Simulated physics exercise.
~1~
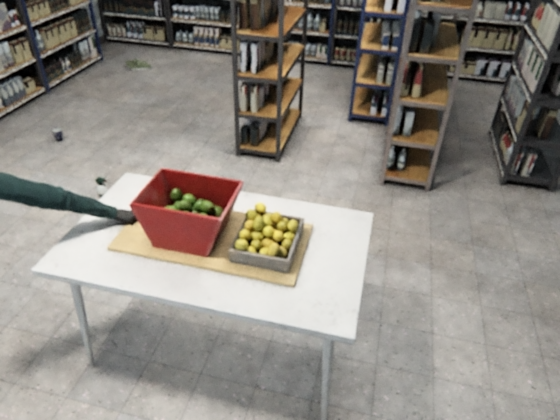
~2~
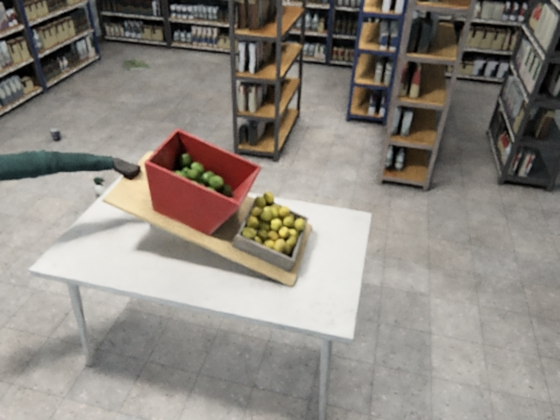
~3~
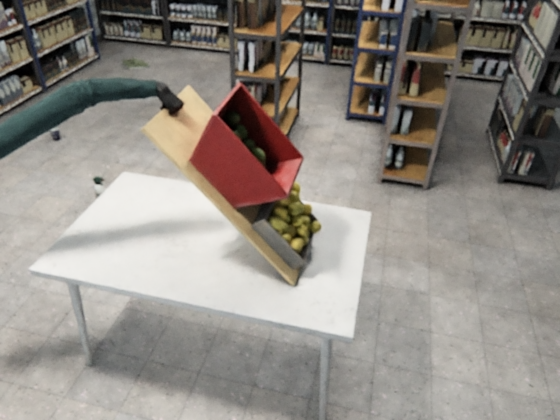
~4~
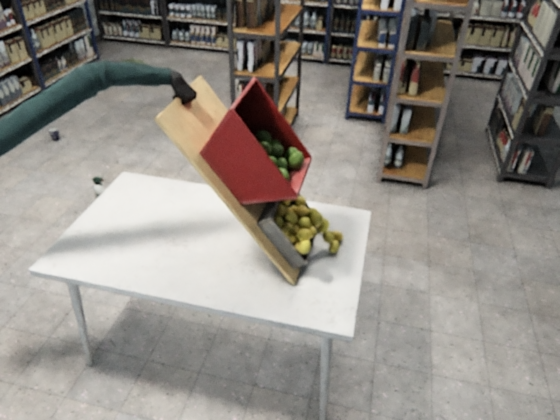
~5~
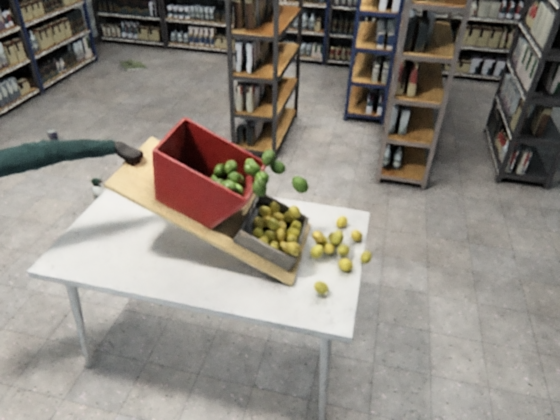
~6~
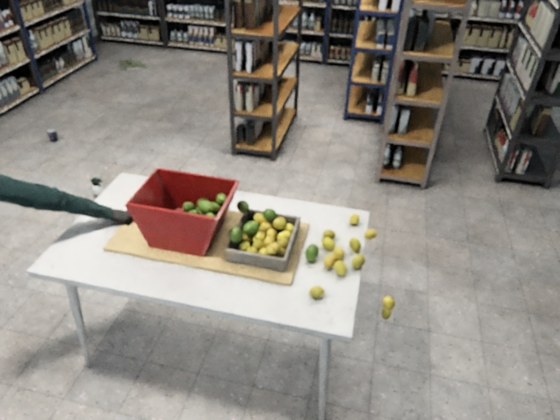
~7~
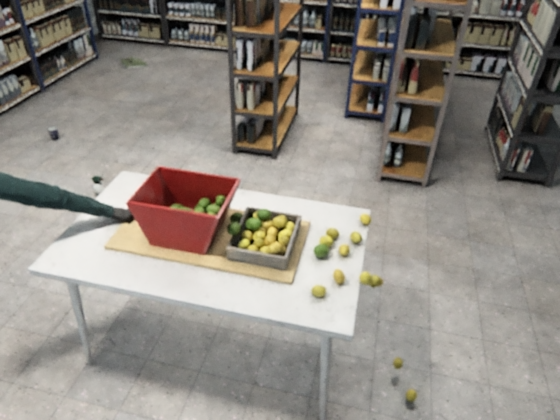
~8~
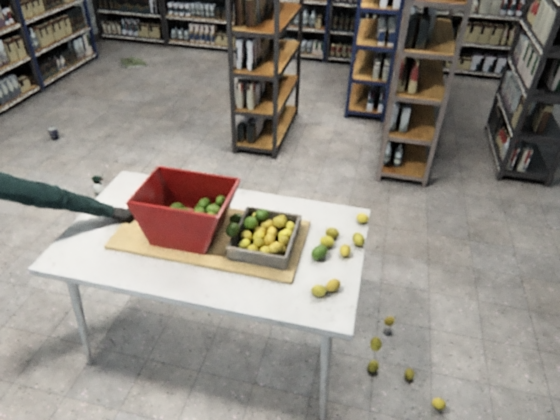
In a library-like room with shelves, a green-sleeved arm tips a board holding a red crate of green fruit and a grey crate of lemons steeply rightward, then lowers it flat; many lemons and a few green fruits spill, some dropping to the floor.
